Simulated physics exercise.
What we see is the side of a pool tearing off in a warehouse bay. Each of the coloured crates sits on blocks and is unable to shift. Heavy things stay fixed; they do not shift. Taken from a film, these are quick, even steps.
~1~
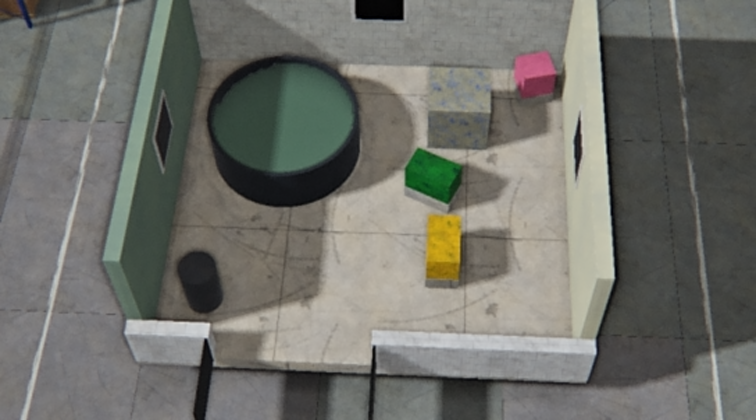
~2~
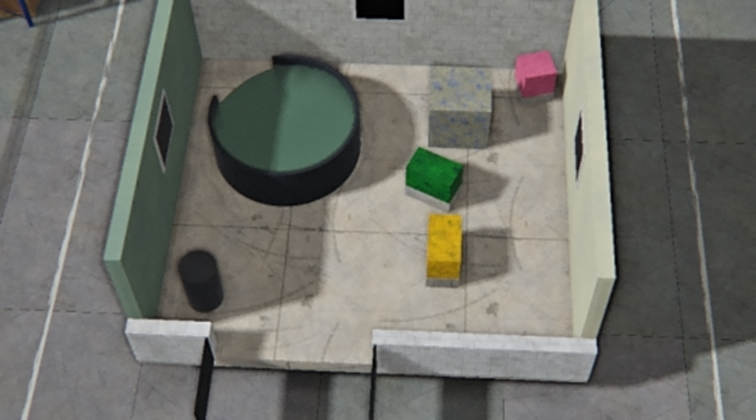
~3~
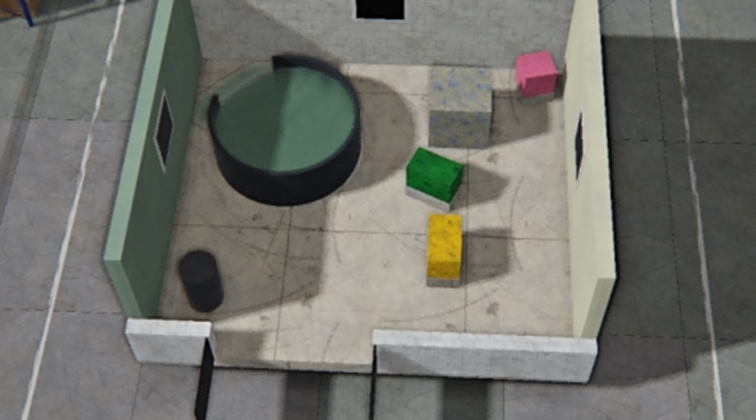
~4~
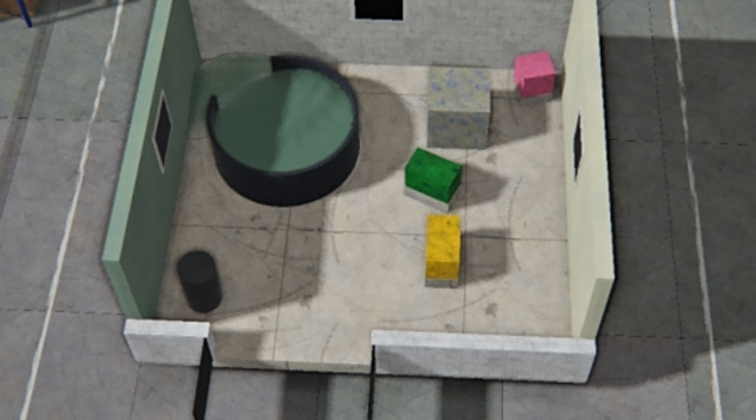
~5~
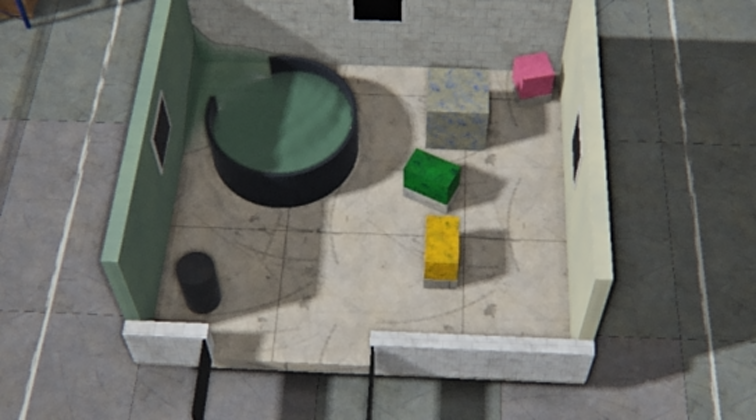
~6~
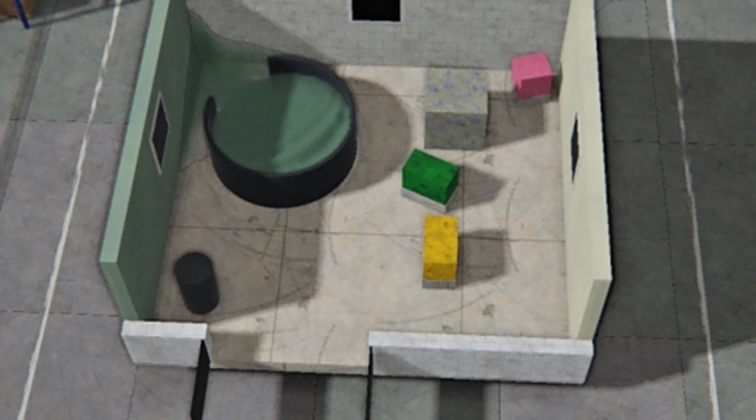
At first, still green water fills a dark round pool in a walled bay, near pink, speckled, green and yellow crates. Then a section of the pool's far side opens, and water pours through the gap, spreading into the back left corner and along the green wall while the crates stay still.
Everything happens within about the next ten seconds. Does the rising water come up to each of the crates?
At the end, the green crate ends up dry, the yellow crate ends up dry, the pink crate ends up wet.
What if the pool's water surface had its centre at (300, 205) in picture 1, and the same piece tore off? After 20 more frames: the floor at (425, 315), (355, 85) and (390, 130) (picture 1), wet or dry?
Results in order - left untouched, swamped, swamped.
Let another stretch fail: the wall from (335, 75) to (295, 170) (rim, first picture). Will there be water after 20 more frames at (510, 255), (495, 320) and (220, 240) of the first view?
The first point is swamped, the second swamped, the third unwetted.
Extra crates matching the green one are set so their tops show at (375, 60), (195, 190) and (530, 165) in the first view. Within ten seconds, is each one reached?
Crate one is touched by the flood; crate two is touched by the flood; crate three avoids the flood.
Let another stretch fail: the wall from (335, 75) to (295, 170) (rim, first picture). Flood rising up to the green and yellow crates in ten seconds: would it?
In that case the green crate is flooded and the yellow crate is flooded.
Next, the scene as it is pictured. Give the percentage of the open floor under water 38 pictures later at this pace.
Around 95 percent, give or take.
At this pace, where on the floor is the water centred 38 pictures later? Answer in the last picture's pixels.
It is around (337, 176).
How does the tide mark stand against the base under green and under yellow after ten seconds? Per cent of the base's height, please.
I'd say 50 per cent for the first one and 60 per cent for the second.
A moment on, water covers 15 % of the floor; the green crate not reached, the yellow crate not reached, the pink crate not reached.
Next, water covers 30 % of the floor; the green crate not reached, the yellow crate not reached, the pink crate not reached.
Then, water covers 65 % of the floor; the green crate water round its plinth, the yellow crate not reached, the pink crate water round its plinth.
Later, water covers 95 % of the floor; the green crate water round its plinth, the yellow crate water round its plinth, the pink crate water round its plinth.
In the end, water covers 100 % of the floor; the green crate stayed above the water, the yellow crate stayed above the water, the pink crate was topped.
